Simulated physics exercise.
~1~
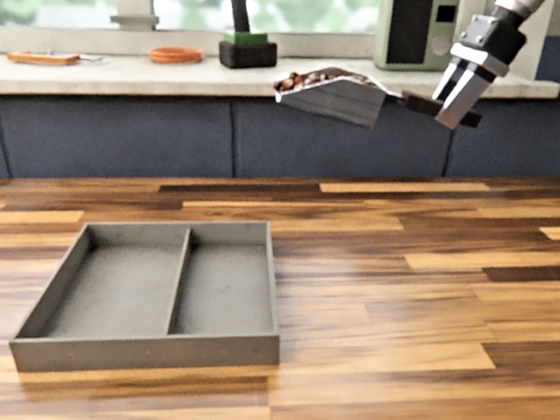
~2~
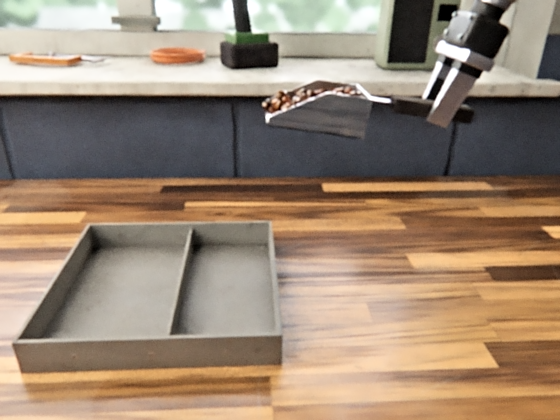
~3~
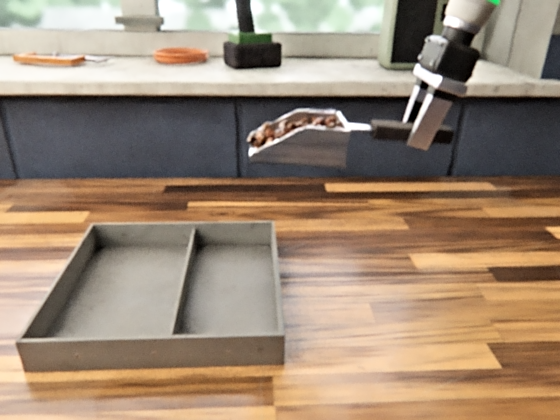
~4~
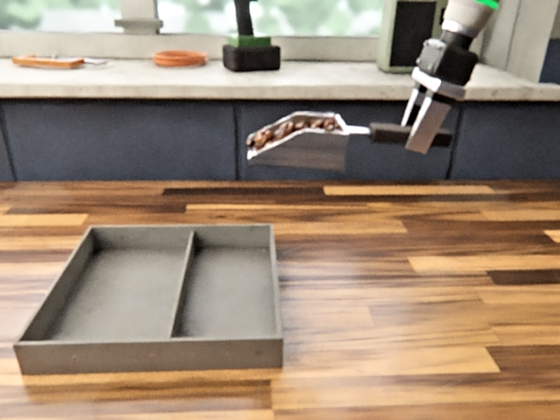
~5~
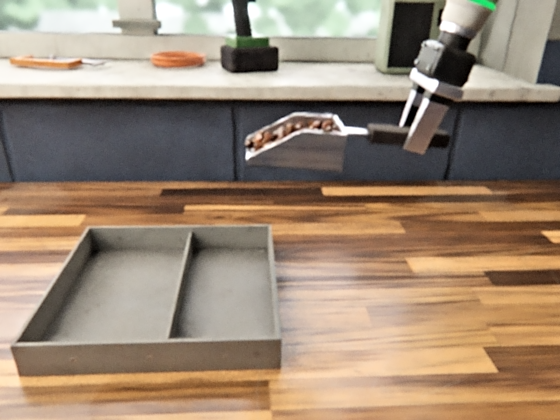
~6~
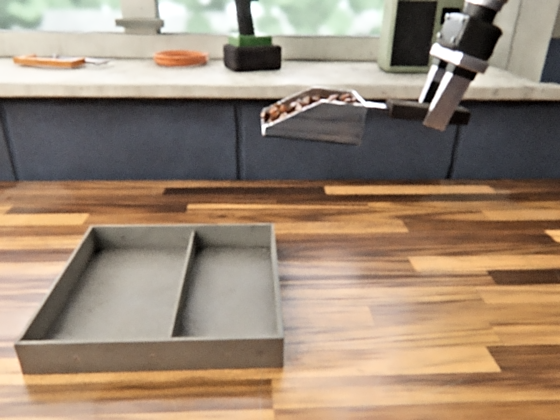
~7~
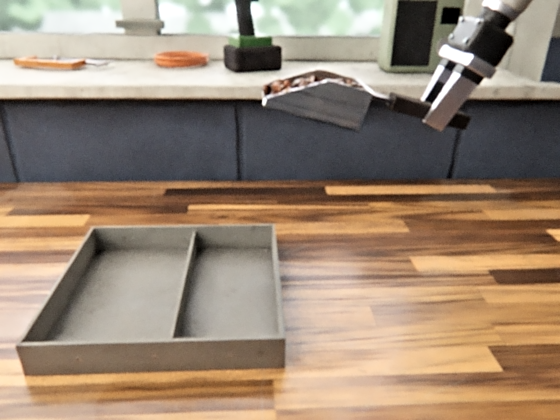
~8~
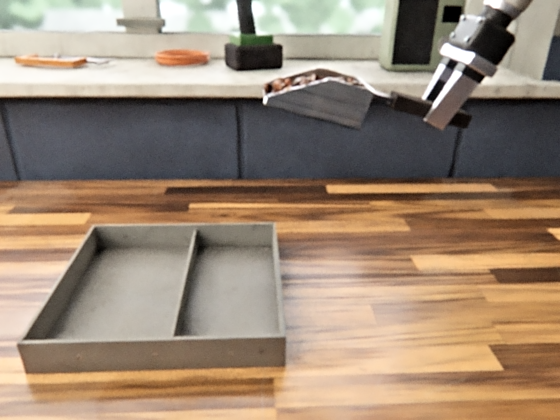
A robot gripper at the upper right holds a grey metal scoop heaped with reddish-brown pellets, viewed from the front of a wooden-striped tabletop. An empty grey tray, split in two by a cross wall, sits at the left, and behind are dark blue panels and a pale windowsill with orange items and a black-and-green object. The arm carries the scoop left and down, levelling it, then holds it nearly still. It then moves back right and up, tipping the scoop's open end upward. Finally it stops, the pellets still in the scoop and the tray empty.
